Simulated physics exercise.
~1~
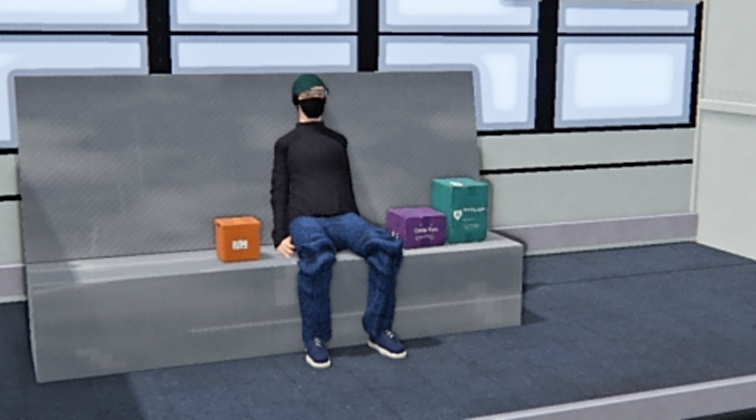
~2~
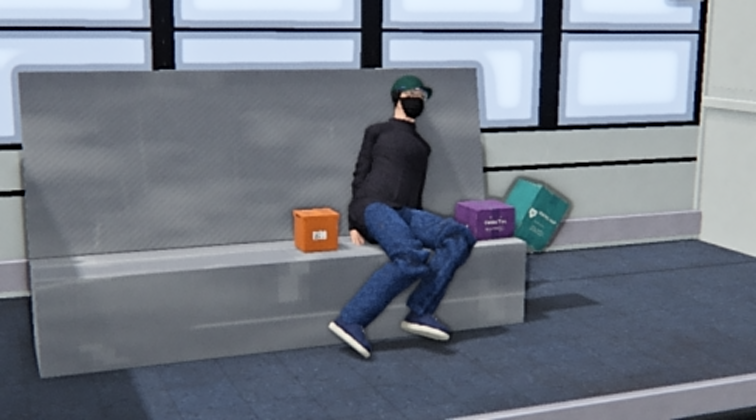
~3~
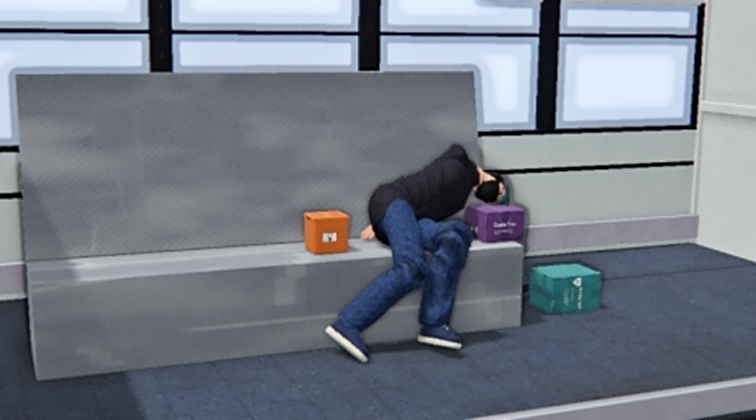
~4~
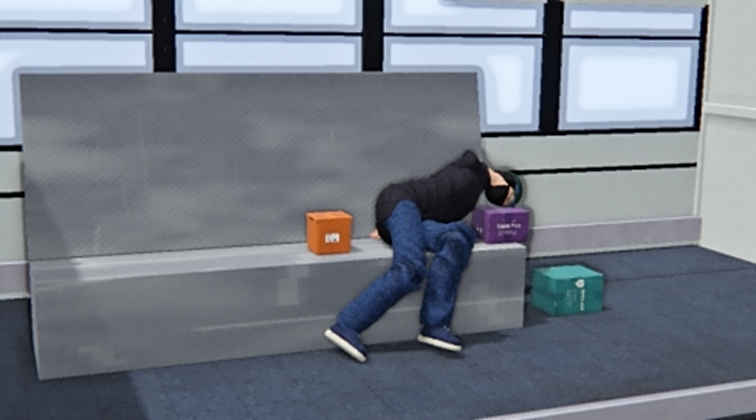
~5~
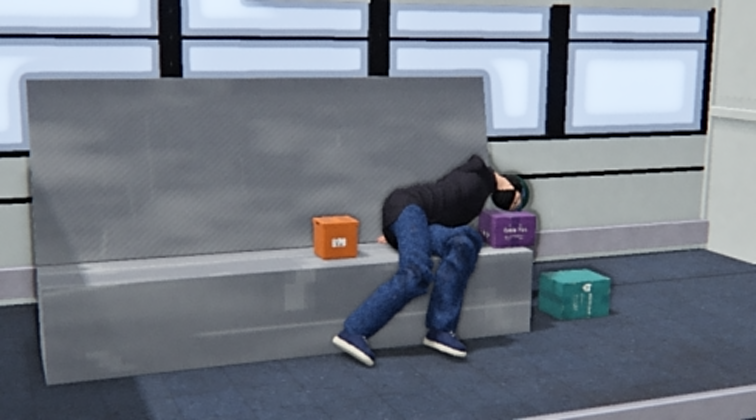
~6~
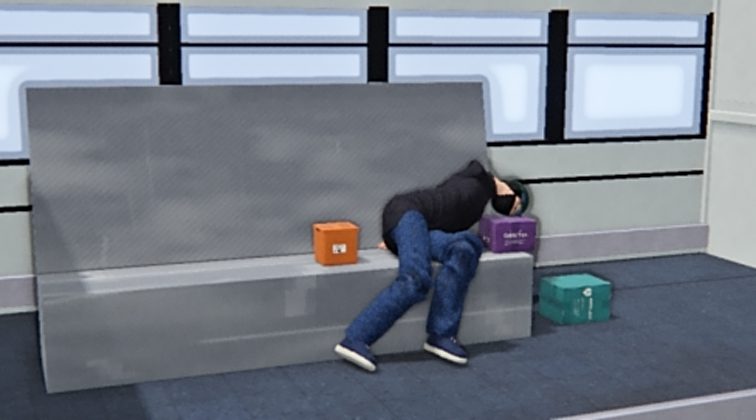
A masked person slides right and slumps over the purple box as the teal box falls.
